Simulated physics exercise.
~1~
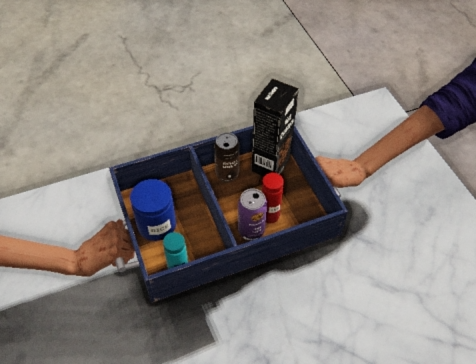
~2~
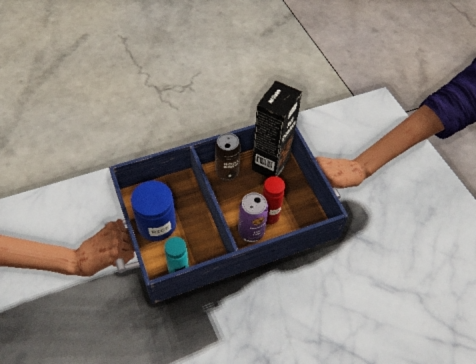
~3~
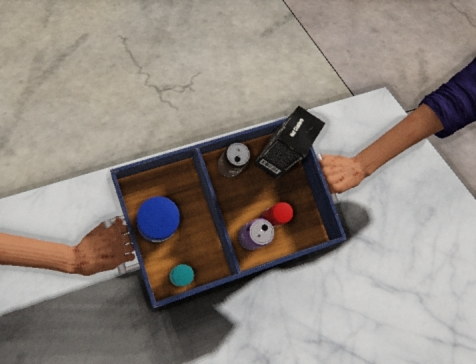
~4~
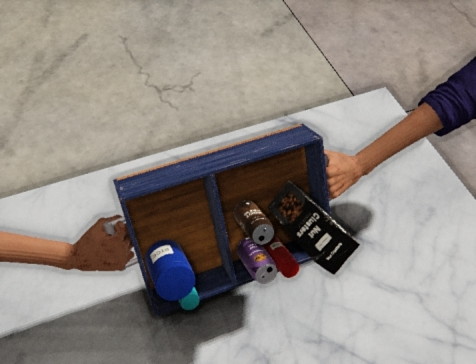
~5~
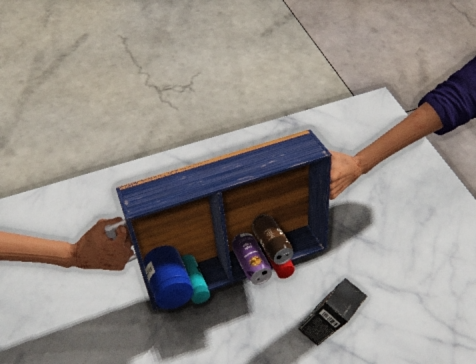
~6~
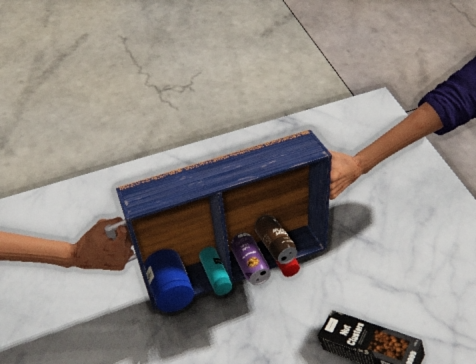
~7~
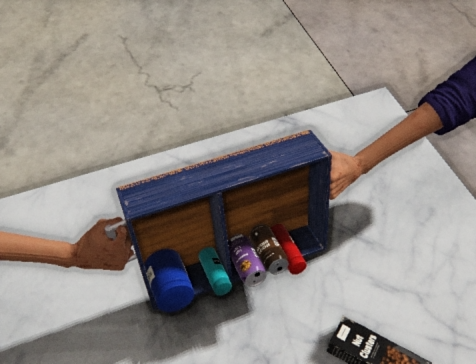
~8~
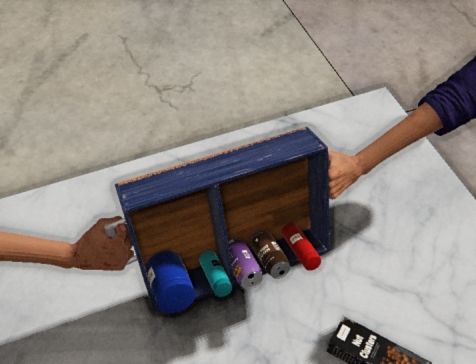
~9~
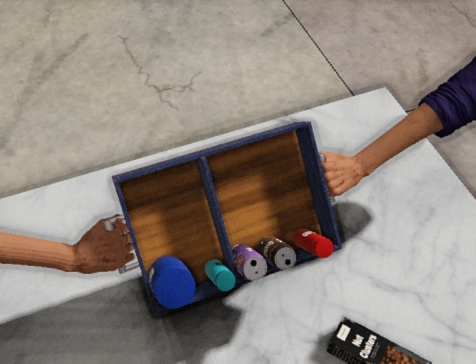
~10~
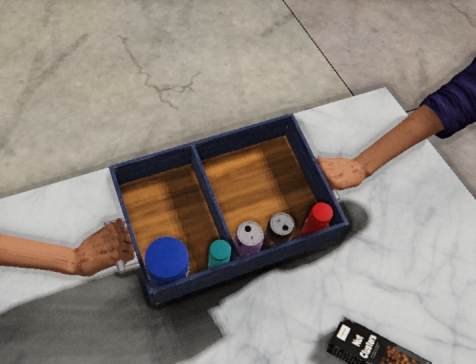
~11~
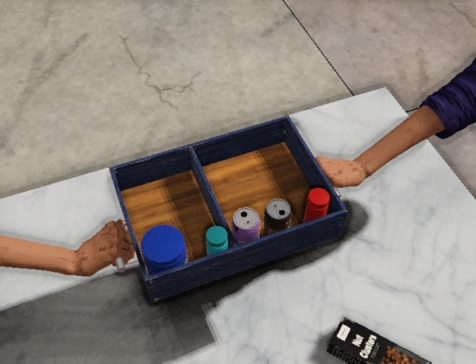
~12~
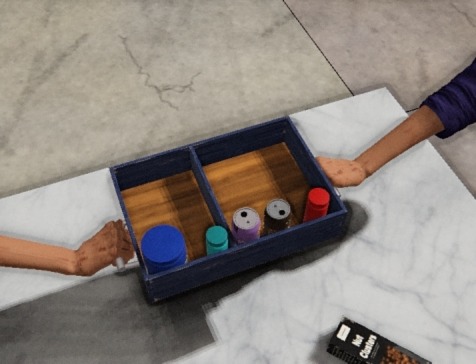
Blue divided crate tilted steeply towards the viewer by two hands, black carton tumbling out, cans and jars sliding, then righted.
